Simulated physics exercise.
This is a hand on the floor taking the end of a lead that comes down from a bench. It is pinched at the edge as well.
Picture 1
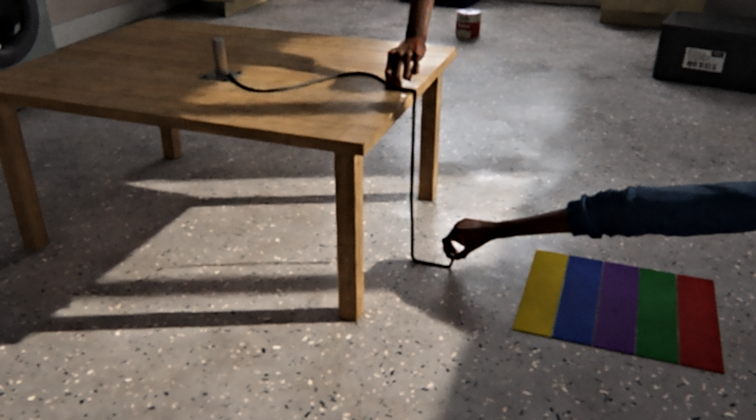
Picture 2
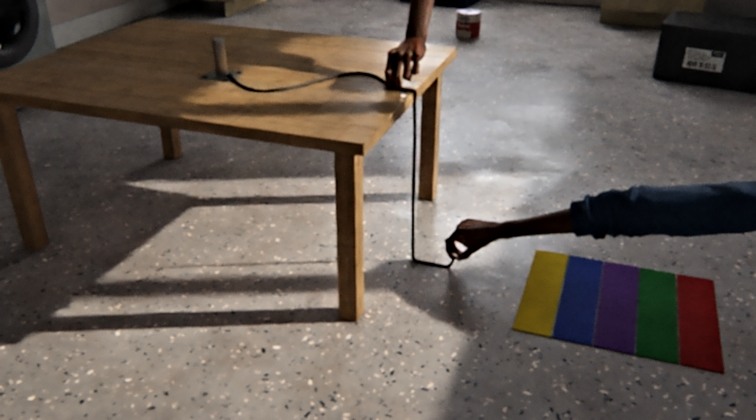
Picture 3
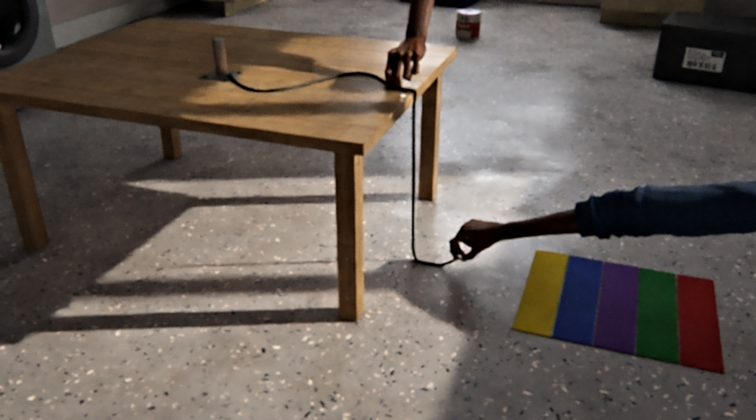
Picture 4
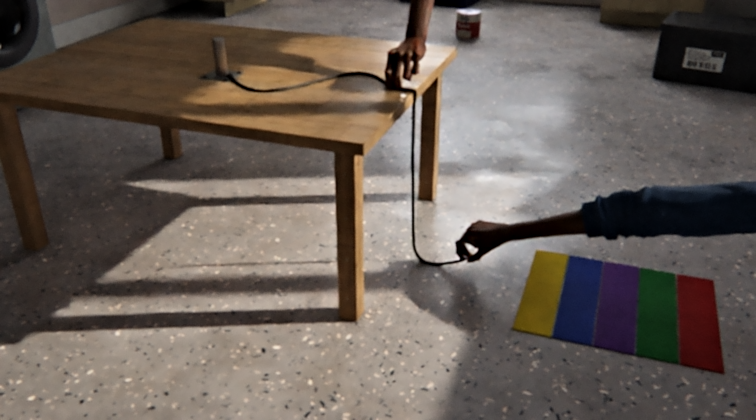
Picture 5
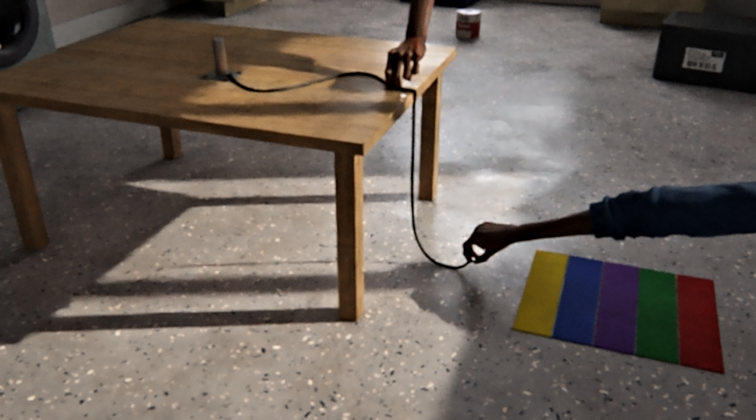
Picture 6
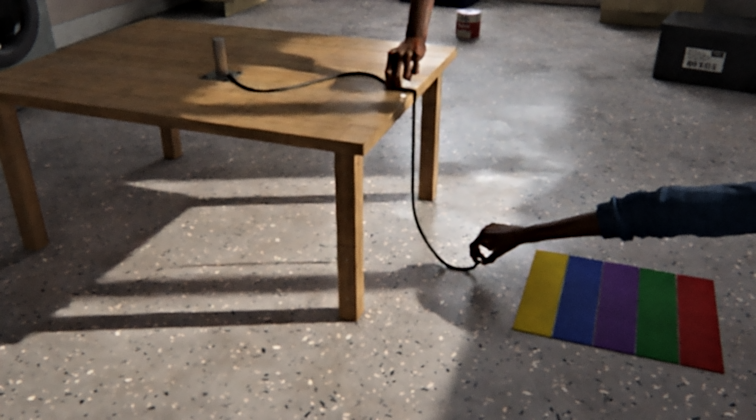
A hand reaching in from the right pinches the end of a dark cord near a speckled grey floor, seen from slightly above by a still camera. The cord runs from a small upright post across a wooden table to its edge, where another hand pins it, with yellow, blue, purple, green and red strips at right. The lower hand slowly draws the end a short way right, and the hanging cord bends into a smooth curve.
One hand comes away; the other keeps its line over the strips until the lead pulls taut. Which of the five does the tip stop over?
The green one.
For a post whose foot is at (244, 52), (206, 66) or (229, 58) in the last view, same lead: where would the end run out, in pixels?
The places are (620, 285), (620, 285) and (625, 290).
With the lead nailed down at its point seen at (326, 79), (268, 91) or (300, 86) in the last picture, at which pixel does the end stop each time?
Near (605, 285), (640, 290) and (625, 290).
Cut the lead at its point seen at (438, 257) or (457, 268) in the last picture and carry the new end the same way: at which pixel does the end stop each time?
The places are (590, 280) and (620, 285).
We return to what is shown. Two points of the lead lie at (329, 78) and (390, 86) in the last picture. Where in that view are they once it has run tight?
At (362, 88), then (445, 120).
Soon after, end near (587, 281); over blue.
After that, end near (633, 289); over purple.
At the stop, end near (661, 295); over green. It halts on the green strip.
